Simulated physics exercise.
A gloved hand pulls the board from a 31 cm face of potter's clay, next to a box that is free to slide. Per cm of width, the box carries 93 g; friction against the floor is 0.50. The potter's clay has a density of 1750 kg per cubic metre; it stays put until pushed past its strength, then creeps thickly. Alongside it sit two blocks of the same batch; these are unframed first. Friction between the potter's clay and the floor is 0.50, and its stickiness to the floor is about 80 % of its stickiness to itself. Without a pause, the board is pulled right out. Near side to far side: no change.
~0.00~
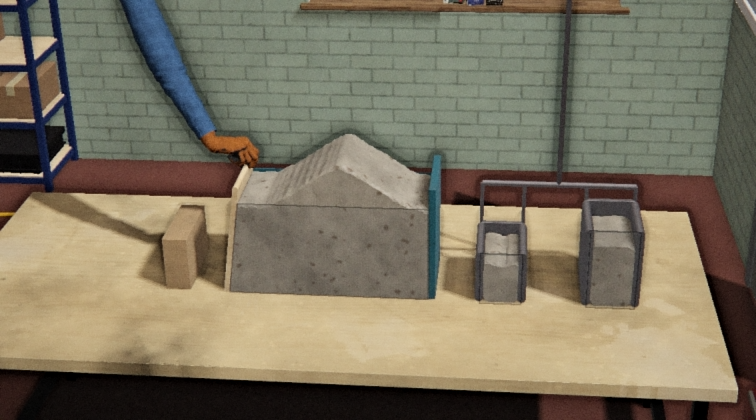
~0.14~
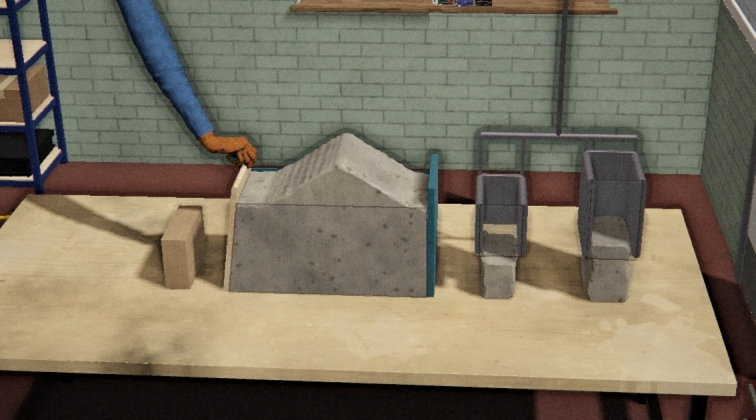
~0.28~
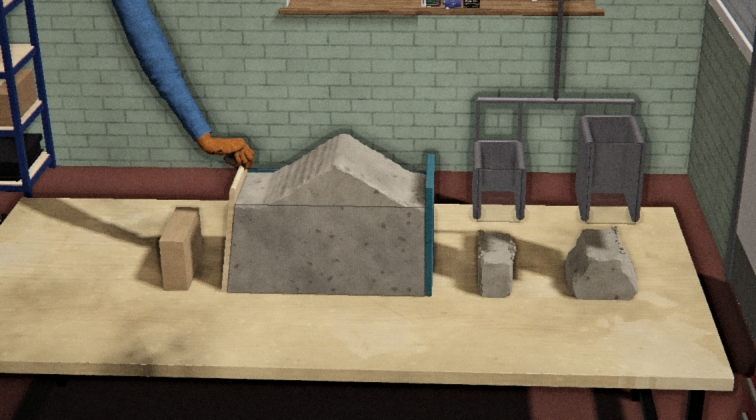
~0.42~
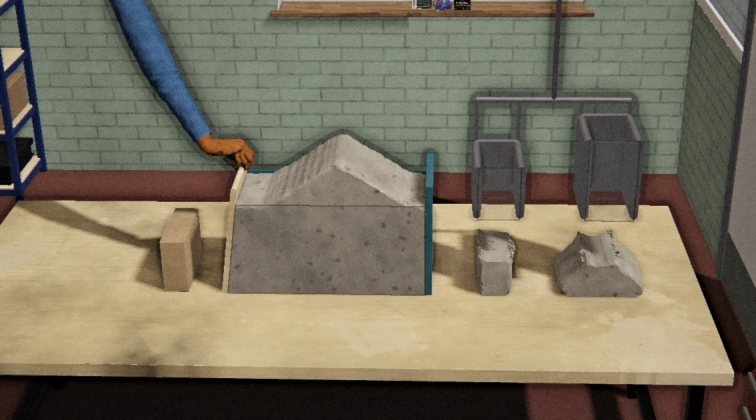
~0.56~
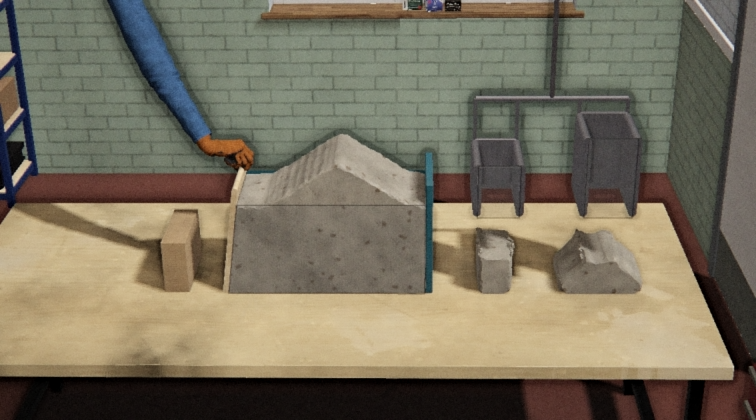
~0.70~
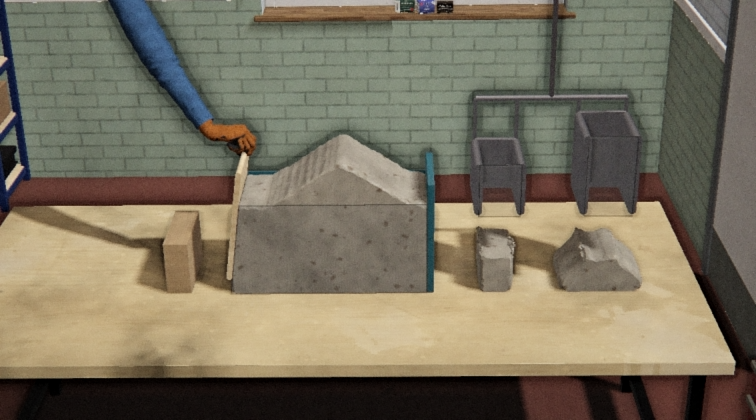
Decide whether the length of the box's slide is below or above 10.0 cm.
Expect it to be more than 10.0 cm.
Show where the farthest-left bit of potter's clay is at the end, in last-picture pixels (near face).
You'll find it somewhere near (109, 282) on the near face.
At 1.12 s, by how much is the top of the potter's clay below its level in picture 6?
About 6.0 centimetres.
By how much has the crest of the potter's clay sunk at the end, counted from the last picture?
12.0 cm.
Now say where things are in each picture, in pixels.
The first frame shows top of the board at (237, 203), not yet moved; crest of the potter's clay at (343, 168); block heights 14 cm, 22 cm (left to right).
The second frame shows top of the board at (236, 203), not yet moved; crest of the potter's clay at (342, 168); block heights 14 cm, 20 cm (left to right).
The third frame shows top of the board at (234, 204), not yet moved; crest of the potter's clay at (340, 168); block heights 14 cm, 16 cm (left to right).
The fourth frame shows top of the board at (235, 204), not yet moved; crest of the potter's clay at (341, 168); block heights 14 cm, 13 cm (left to right).
The fifth frame shows top of the board at (236, 205), not yet moved; crest of the potter's clay at (342, 167); block heights 14 cm, 13 cm (left to right).
The sixth frame shows top of the board at (240, 189), moved 5.6 cm; crest of the potter's clay at (344, 167); block heights 14 cm, 13 cm (left to right).
After 0.89 s, the box has not moved.
After 1.12 s, the box has not moved.
After 1.35 s, the box has been pushed 14 cm.
After 1.58 s, the box has been pushed 24 cm.
After 1.95 s, the box has been pushed 27 cm.
